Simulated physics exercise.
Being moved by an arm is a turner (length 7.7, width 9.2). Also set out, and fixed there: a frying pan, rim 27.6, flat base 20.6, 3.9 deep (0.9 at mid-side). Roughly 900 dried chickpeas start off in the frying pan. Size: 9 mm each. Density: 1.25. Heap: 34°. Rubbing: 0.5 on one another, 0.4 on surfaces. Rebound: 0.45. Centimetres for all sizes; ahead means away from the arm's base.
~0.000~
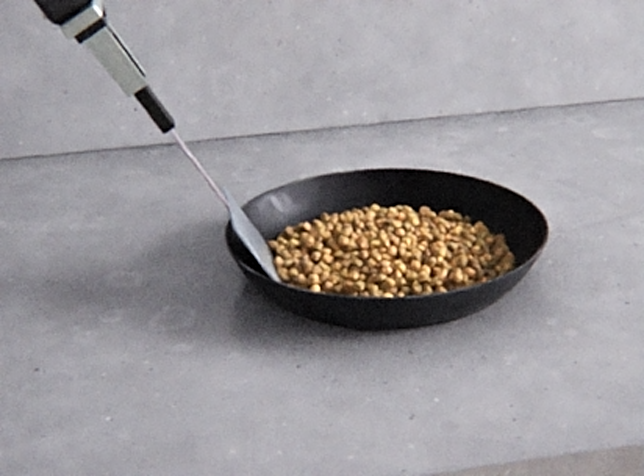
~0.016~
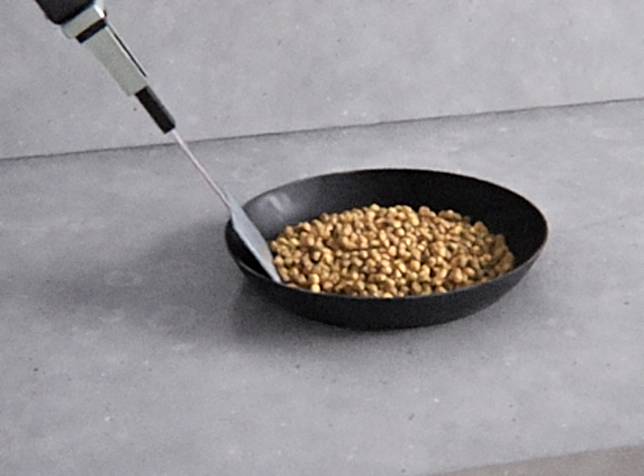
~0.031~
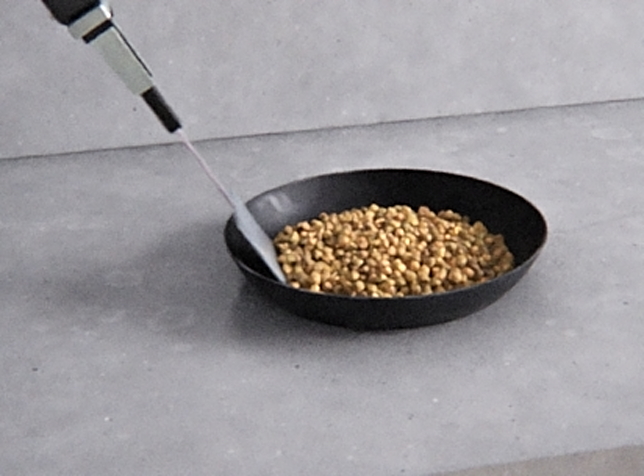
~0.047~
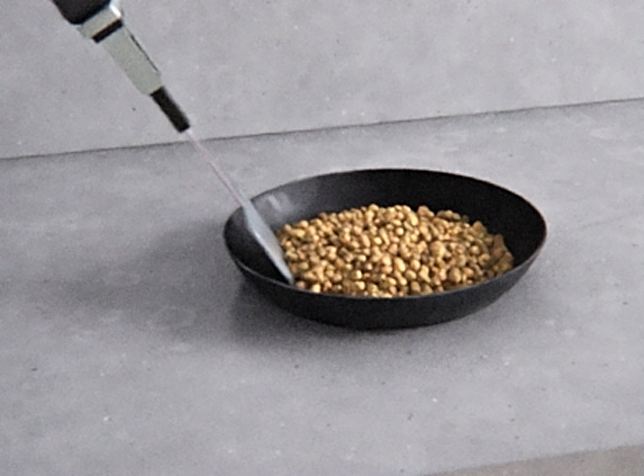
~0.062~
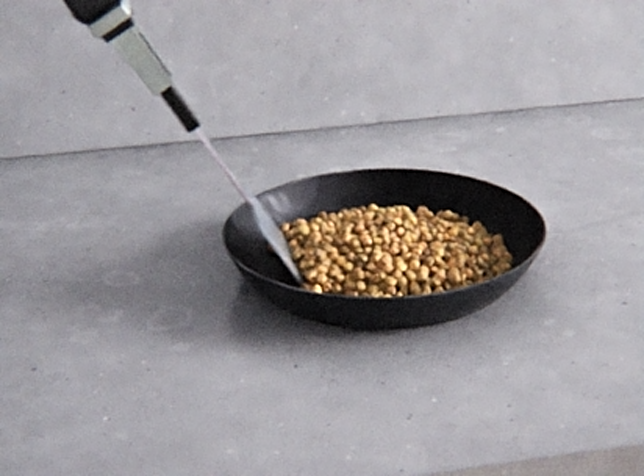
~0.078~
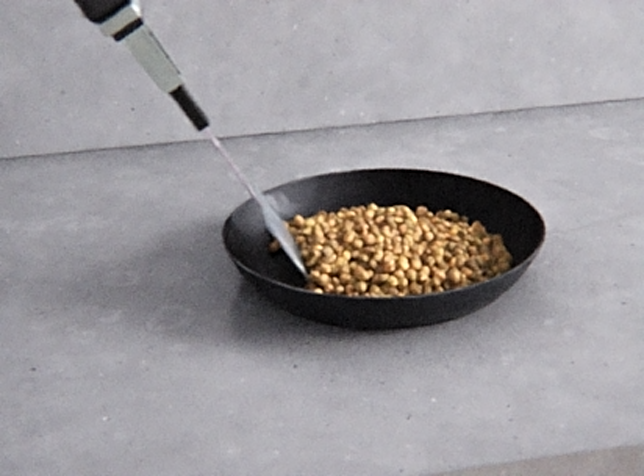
The clip shows a black frying pan of dried chickpeas on a gray surface as a turner, held by a robotic arm at the left, moves slowly rightward inside the pan, nudging the nearest chickpeas slightly to the right.
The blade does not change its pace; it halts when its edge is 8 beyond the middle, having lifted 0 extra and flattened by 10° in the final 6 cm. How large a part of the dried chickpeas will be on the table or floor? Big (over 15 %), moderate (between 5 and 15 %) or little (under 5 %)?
The share is little.
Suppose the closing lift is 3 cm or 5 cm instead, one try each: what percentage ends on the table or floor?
Some 0 and 0 per cent.
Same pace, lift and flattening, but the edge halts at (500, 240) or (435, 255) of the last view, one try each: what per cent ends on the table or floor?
Roughly 15 and 0 per cent.
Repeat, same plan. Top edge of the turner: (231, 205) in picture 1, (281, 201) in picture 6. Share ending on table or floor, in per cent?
Some 5 percent ends up on the table or floor.
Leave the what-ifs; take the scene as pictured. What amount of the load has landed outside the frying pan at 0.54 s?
Around 2 percent.
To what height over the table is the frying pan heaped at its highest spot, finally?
Some 5.0 cm above the table.
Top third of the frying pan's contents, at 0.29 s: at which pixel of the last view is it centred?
Around (453, 232).
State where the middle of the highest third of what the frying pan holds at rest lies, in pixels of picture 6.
Close to pixel (490, 222).
By 0.18 s, sloping 60°, highest piece 5 above the table; 900 in the frying pan.
By 0.29 s, sloping 56°, highest piece 4 above the table; 900 in the frying pan.
By 0.54 s, sloping 50°, highest piece 5 above the table; 878 in the frying pan, 22 on the table or floor.
By 1.59 s, sloping 50°, highest piece 5 above the table; 878 in the frying pan, 22 on the table or floor.
Final count, 878 in the frying pan, 22 on the table or floor. That is 2 % on the table or floor.
